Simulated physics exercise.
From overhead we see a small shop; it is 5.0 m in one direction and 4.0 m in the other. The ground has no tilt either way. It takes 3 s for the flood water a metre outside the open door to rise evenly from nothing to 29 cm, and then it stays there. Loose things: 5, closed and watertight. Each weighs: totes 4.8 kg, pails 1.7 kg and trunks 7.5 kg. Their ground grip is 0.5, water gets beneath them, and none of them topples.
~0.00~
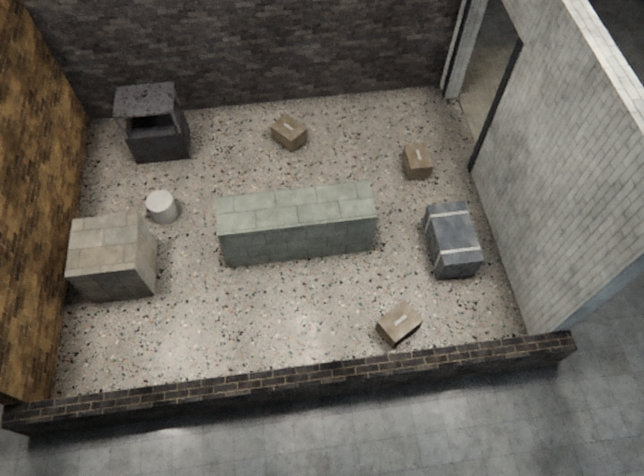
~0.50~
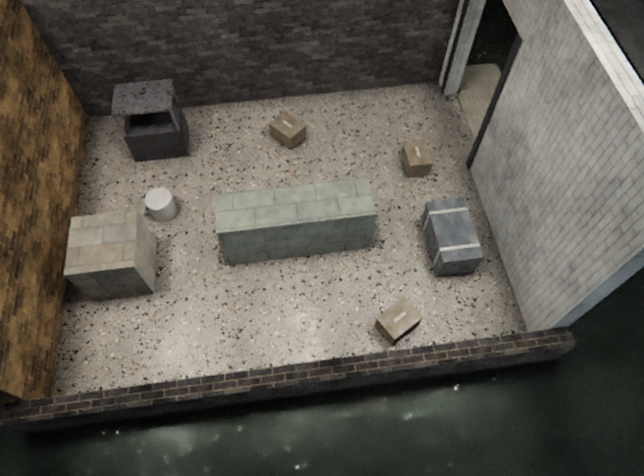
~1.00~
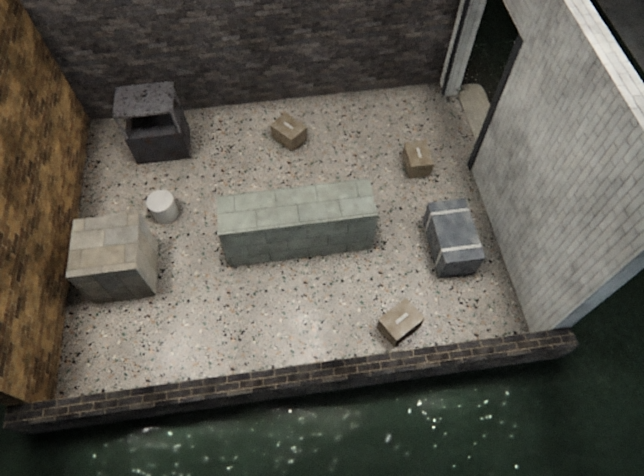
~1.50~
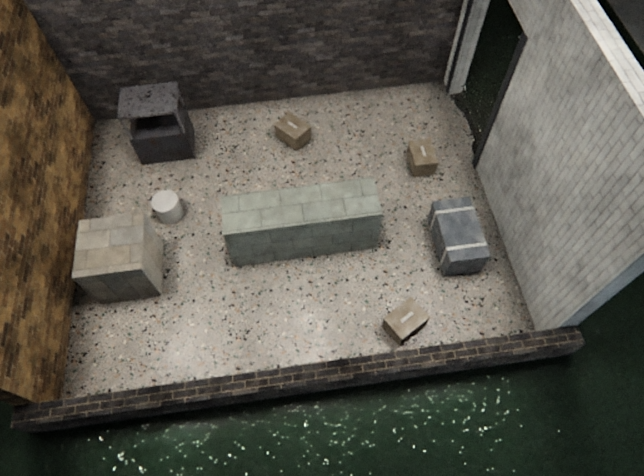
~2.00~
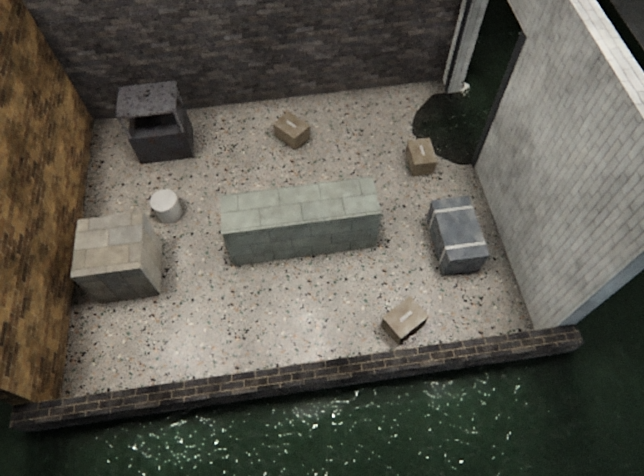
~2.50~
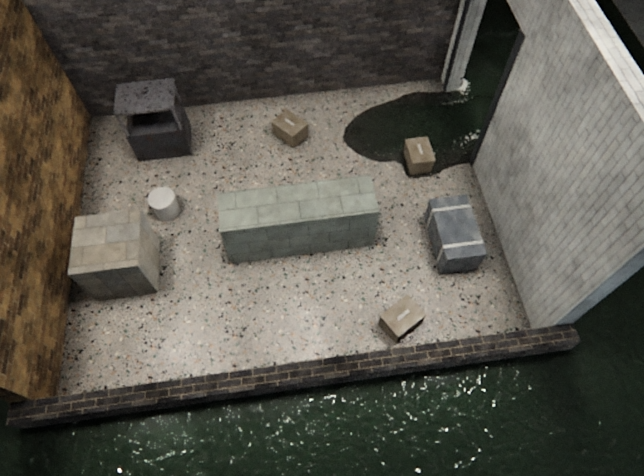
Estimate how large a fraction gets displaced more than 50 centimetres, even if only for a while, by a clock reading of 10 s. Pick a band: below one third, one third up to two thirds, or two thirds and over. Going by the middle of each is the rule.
The share is one third up to two thirds.
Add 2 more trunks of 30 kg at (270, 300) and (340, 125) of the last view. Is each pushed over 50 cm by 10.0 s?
Well, the first one stays under the mark, and the second tops the mark.
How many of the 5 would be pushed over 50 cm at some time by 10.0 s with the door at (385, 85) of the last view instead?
Then the count would be 4.
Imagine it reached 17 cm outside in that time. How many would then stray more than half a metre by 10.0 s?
In that case the number is 3.
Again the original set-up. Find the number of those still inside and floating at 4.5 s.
Total: 1.
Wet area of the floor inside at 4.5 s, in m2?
Near 10.5 m2 in all.
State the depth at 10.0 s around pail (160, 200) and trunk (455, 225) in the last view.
First about 13 cm, second about 3 cm.
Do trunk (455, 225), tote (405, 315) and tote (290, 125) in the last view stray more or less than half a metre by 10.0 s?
In turn: Below the mark, below the mark, above the mark.
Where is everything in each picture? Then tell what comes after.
The first frame shows a tote at (419, 155), on the bottom; a tote at (288, 127), on the bottom; 0.0 m2 under water; 0 of 5 have shifted.
The second frame shows a tote at (418, 152), on the bottom; a tote at (287, 124), on the bottom; 0.0 m2 under water; 0 of 5 have shifted.
The third frame shows a tote at (419, 153) rests on the ground; a tote at (288, 126), on the bottom; 0.0 m2 under water; 0 of 5 have shifted.
The fourth frame shows a tote at (423, 152) rests on the ground; a tote at (292, 125) rests on the ground; 0.0 m2 under water; 0 of 5 have shifted.
The fifth frame shows a tote at (422, 151), on the bottom; a tote at (291, 125) rests on the ground; 0.6 m2 under water; 0 of 5 have shifted.
The sixth frame shows a tote at (420, 150) rests on the ground; a tote at (290, 123), on the bottom; 1.5 m2 under water; 0 of 5 have shifted.
After 3.5 s 1 of 5 are over 50 cm from their spots; 0 afloat.
After 4.5 s 2 of 5 are over 50 cm from their spots; 1 afloat.
After 7.0 s 3 of 5 are over 50 cm from their spots; 2 afloat.
After 10.0 s 3 of 5 are over 50 cm from their spots, and 3 have been at some point; 5 afloat.
